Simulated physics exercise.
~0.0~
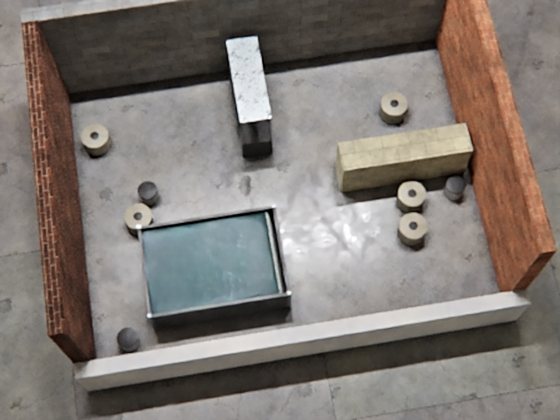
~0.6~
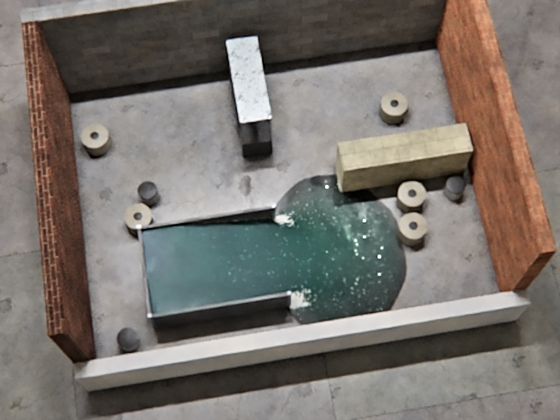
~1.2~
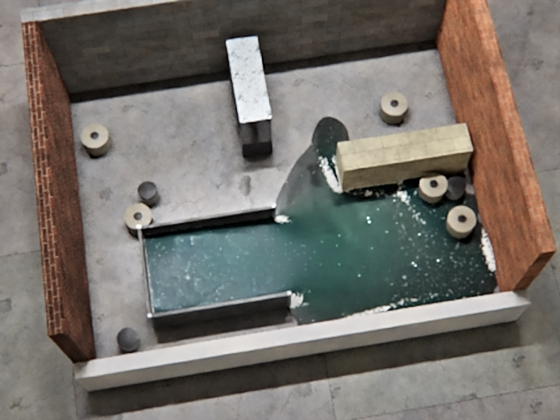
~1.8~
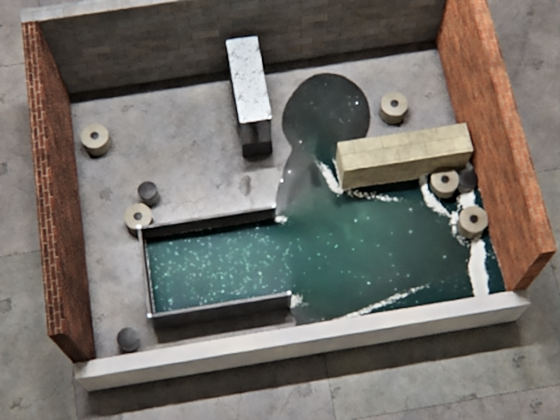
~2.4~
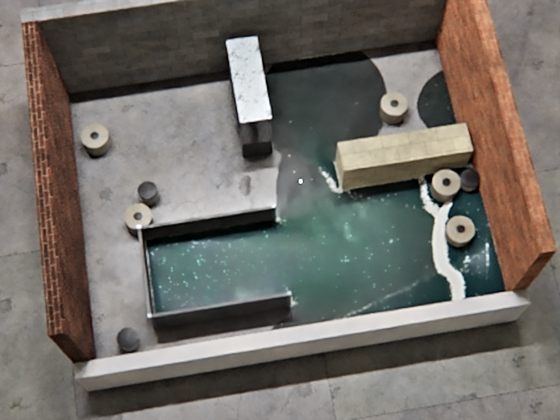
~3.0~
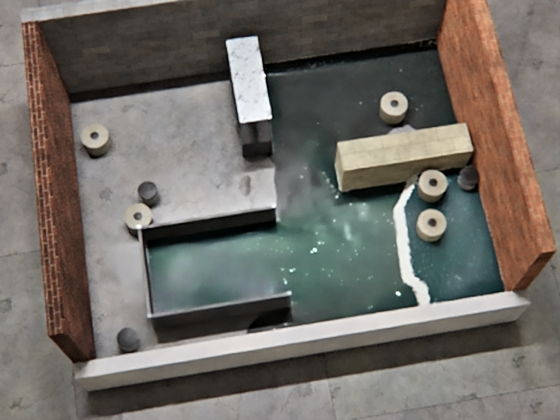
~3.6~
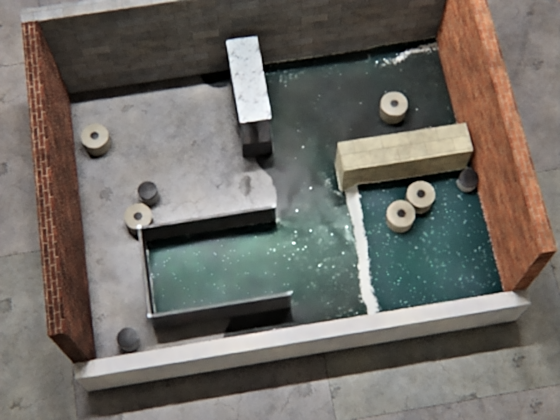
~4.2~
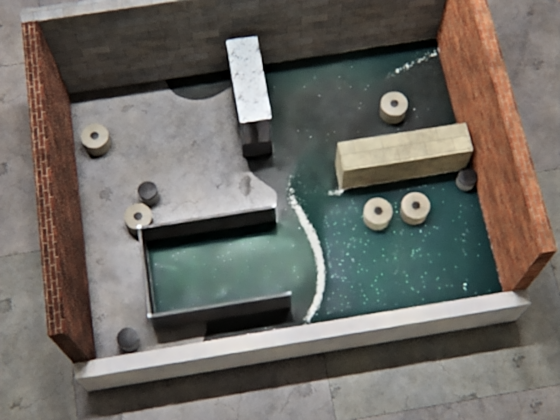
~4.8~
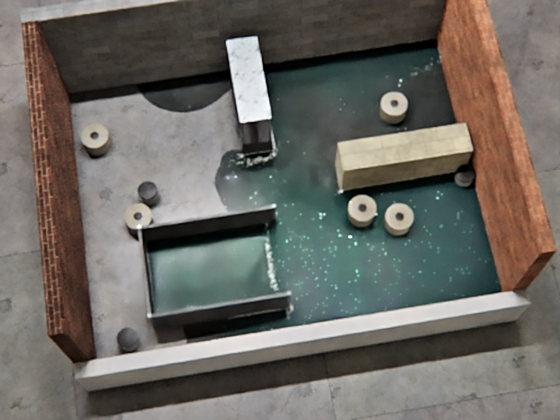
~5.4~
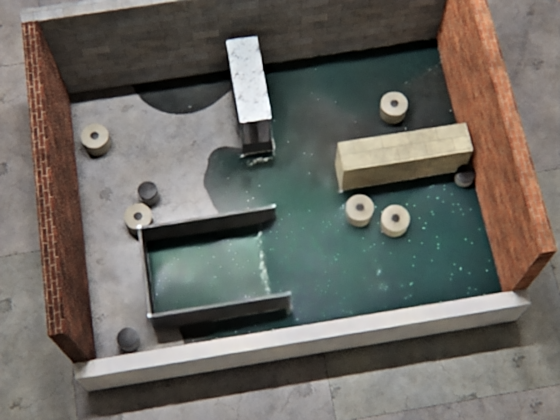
Green water bursting from a tank across a walled floor, pushing two pale round tubs right, then carrying them back left.
